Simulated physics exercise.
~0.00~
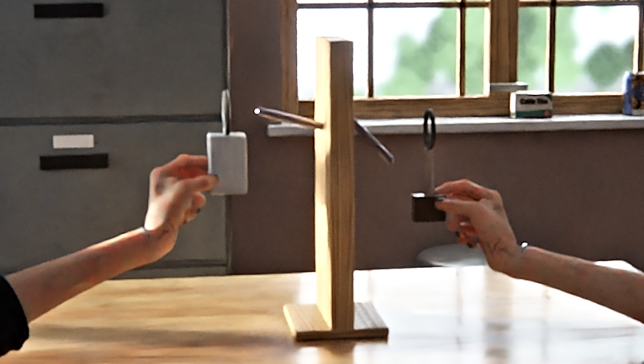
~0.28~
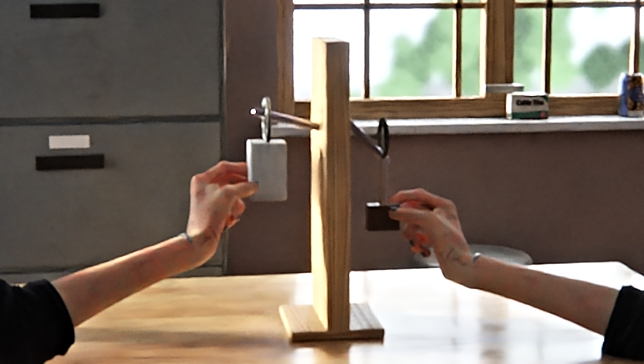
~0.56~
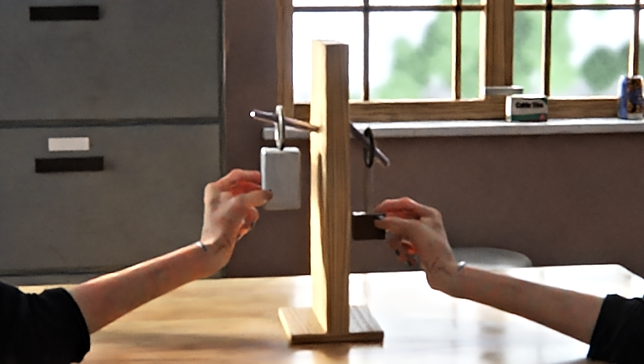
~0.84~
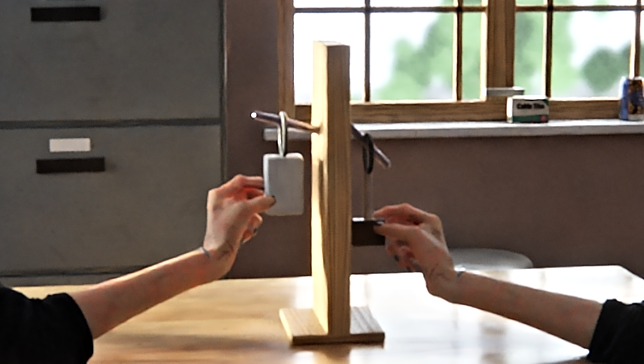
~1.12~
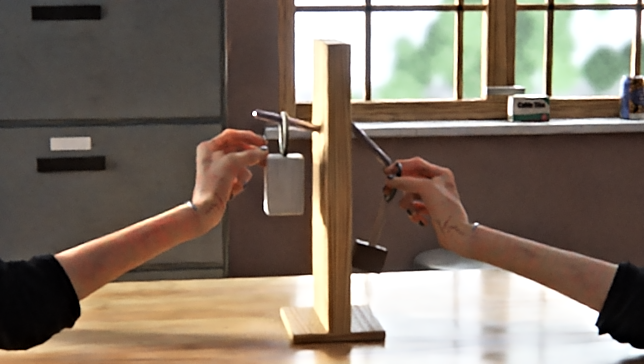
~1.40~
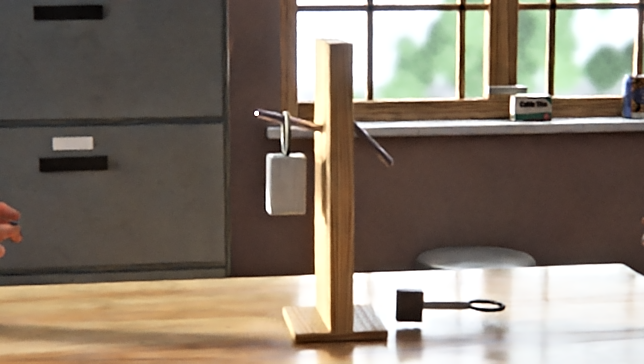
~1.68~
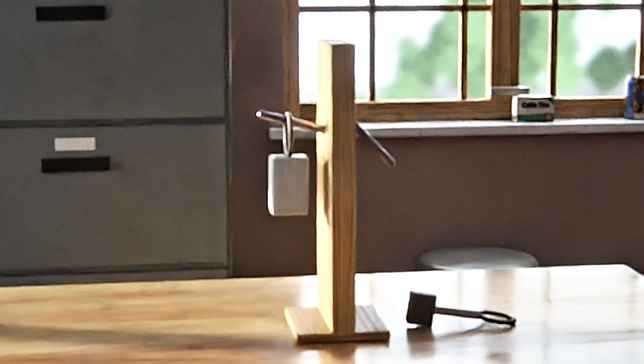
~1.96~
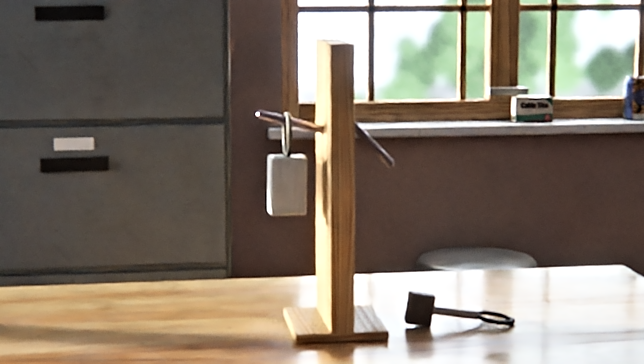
On a wooden tabletop, two hands hanging ringed objects on a peg stand, the white one staying, the dark one falling off.
